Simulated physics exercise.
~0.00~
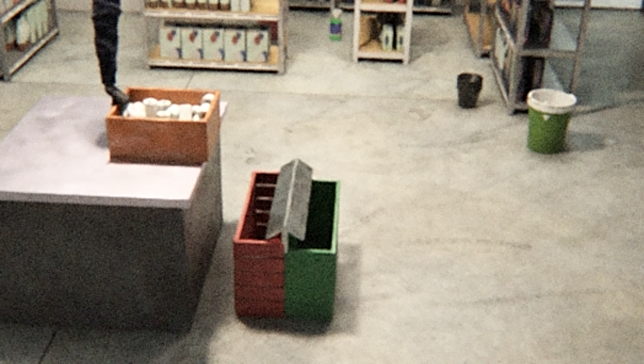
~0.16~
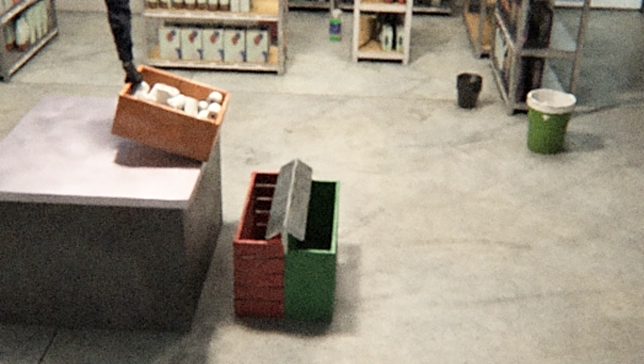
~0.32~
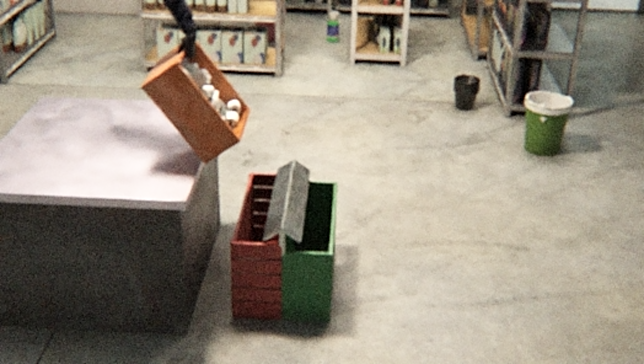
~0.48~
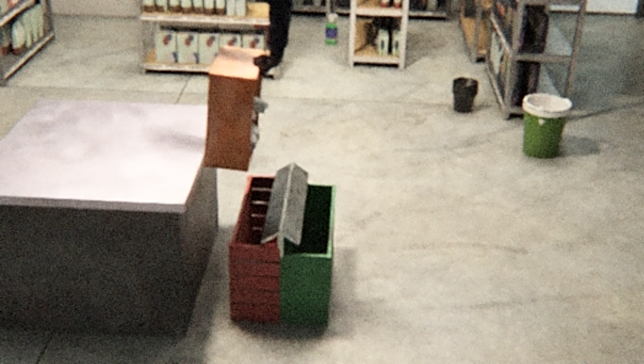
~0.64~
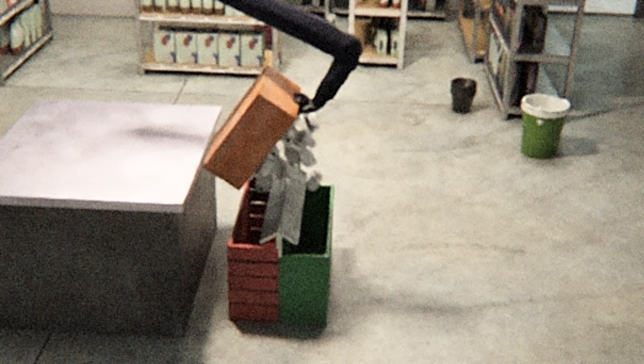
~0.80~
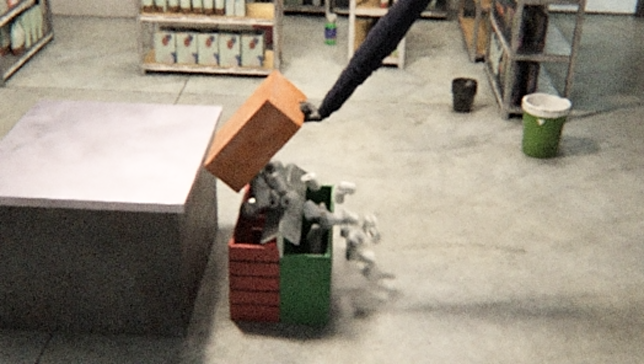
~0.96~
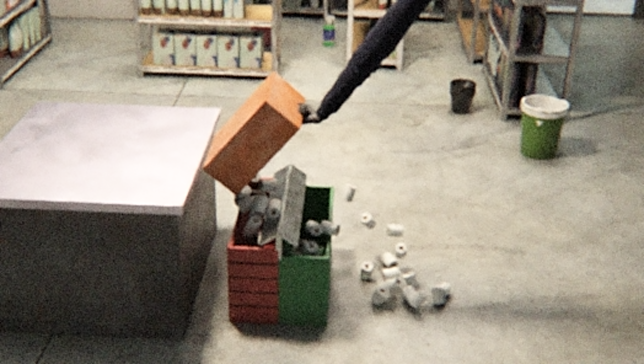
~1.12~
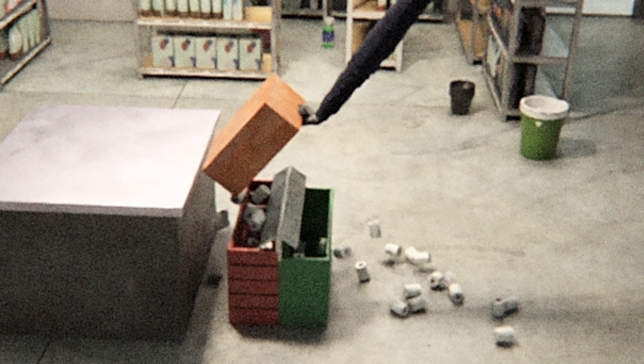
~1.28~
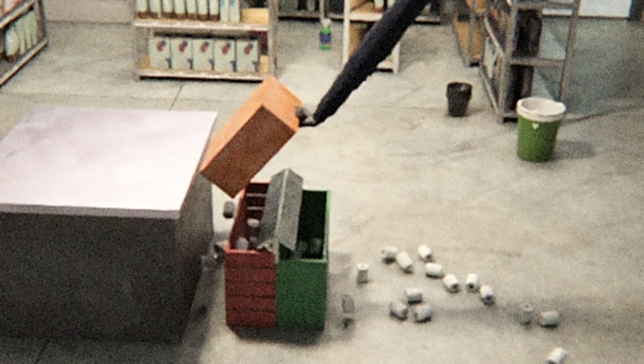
In a storage room with a concrete floor and stocked shelves along the back, seen from above by a slightly swaying camera, an orange tote of loose white paper rolls sits on a grey bench at left. Beyond the bench stand a red tub and a green tub, joined under a grey ridge. A dark arm tips the tote over the bench's right end until it hangs steeply upside down. The rolls pour onto the ridge, some dropping into both tubs and many spilling rightward. Finally, rolls lie in both tubs, many are scattered right of the green one, and a few drop beside the bench.
